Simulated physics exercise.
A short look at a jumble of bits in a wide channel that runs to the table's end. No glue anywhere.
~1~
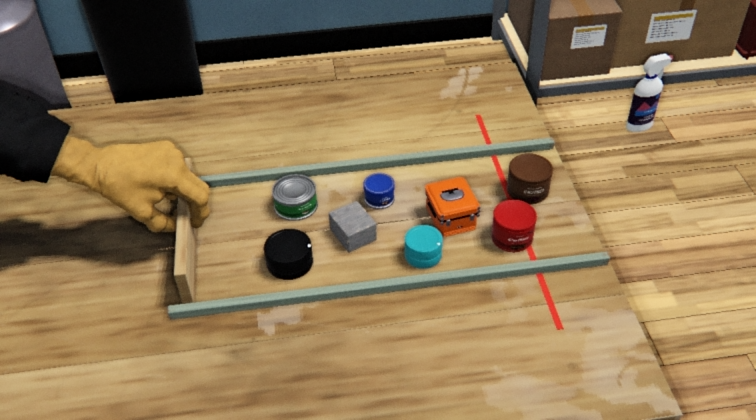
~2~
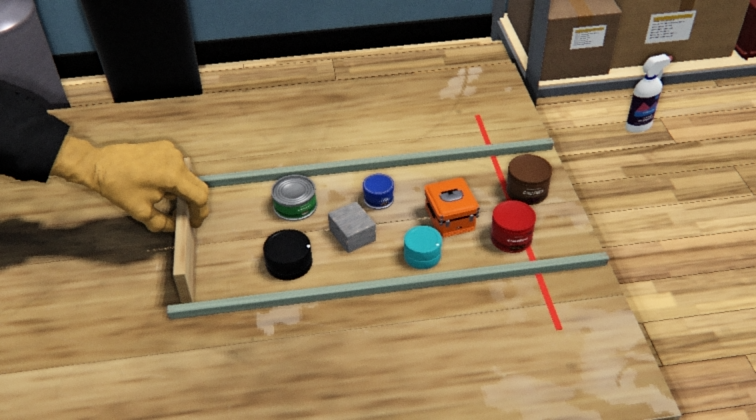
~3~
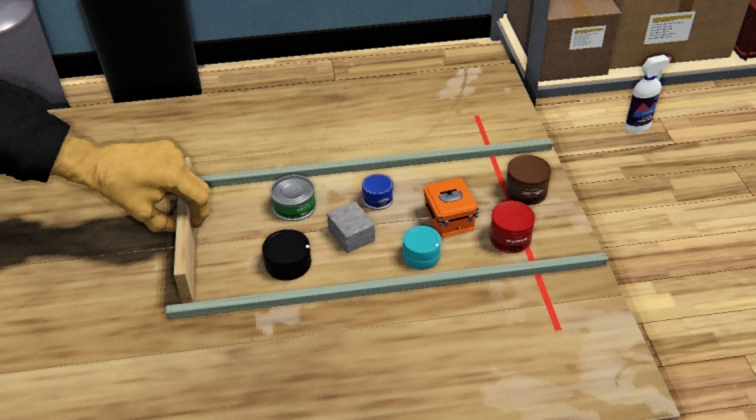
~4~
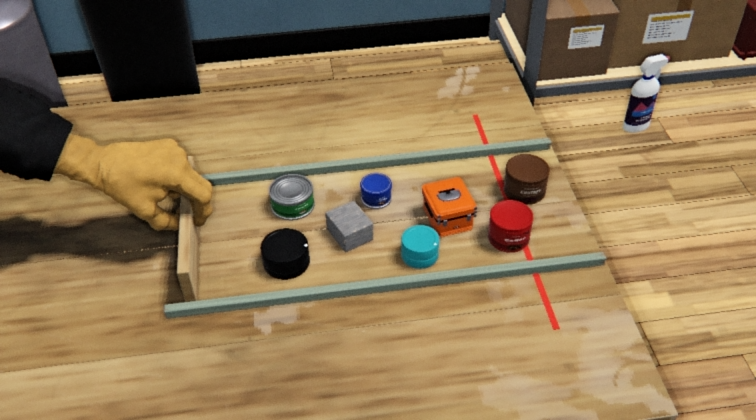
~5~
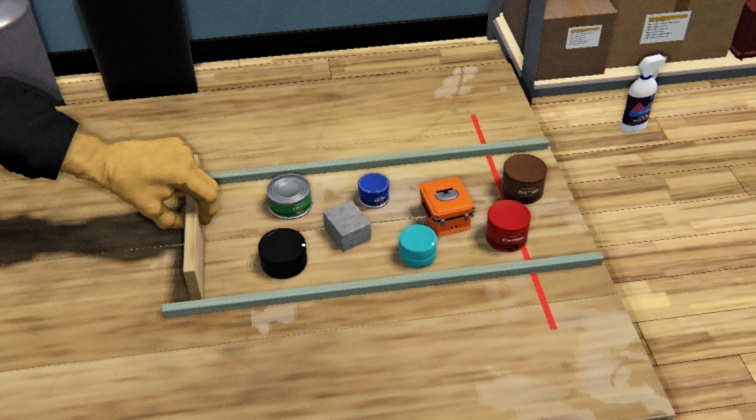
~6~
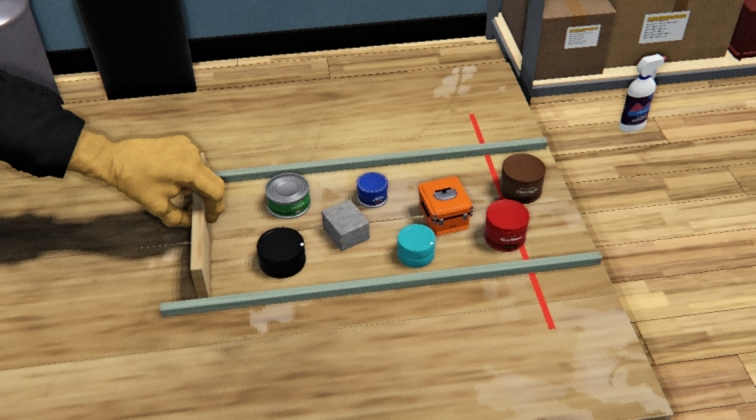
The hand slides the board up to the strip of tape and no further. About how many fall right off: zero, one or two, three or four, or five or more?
In the end the number that fall off is one or two.
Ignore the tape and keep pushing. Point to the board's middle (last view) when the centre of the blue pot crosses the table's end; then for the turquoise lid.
About (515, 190), and (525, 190) for the other.
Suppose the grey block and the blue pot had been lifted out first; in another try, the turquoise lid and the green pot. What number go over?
First 1, then 1.
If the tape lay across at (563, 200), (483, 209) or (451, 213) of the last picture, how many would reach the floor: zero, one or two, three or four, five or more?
The falls would be more than four; one to two; none at all.
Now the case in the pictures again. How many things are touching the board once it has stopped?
3 of them.
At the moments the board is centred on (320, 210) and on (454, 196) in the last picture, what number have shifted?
The counts are 4 and 8.
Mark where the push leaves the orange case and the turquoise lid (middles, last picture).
Near (564, 189) and (578, 238).
Soon after, none off yet; brown tub at rest near (522, 179); red tub at rest near (506, 226); orange case at rest near (445, 206).
Then, none off yet; brown tub moved a little near (546, 175); red tub moved about its own width near (554, 223); orange case moved about its own width near (513, 197).
By the end, the number that fall off is one or two; fallen, red tub and brown tub.
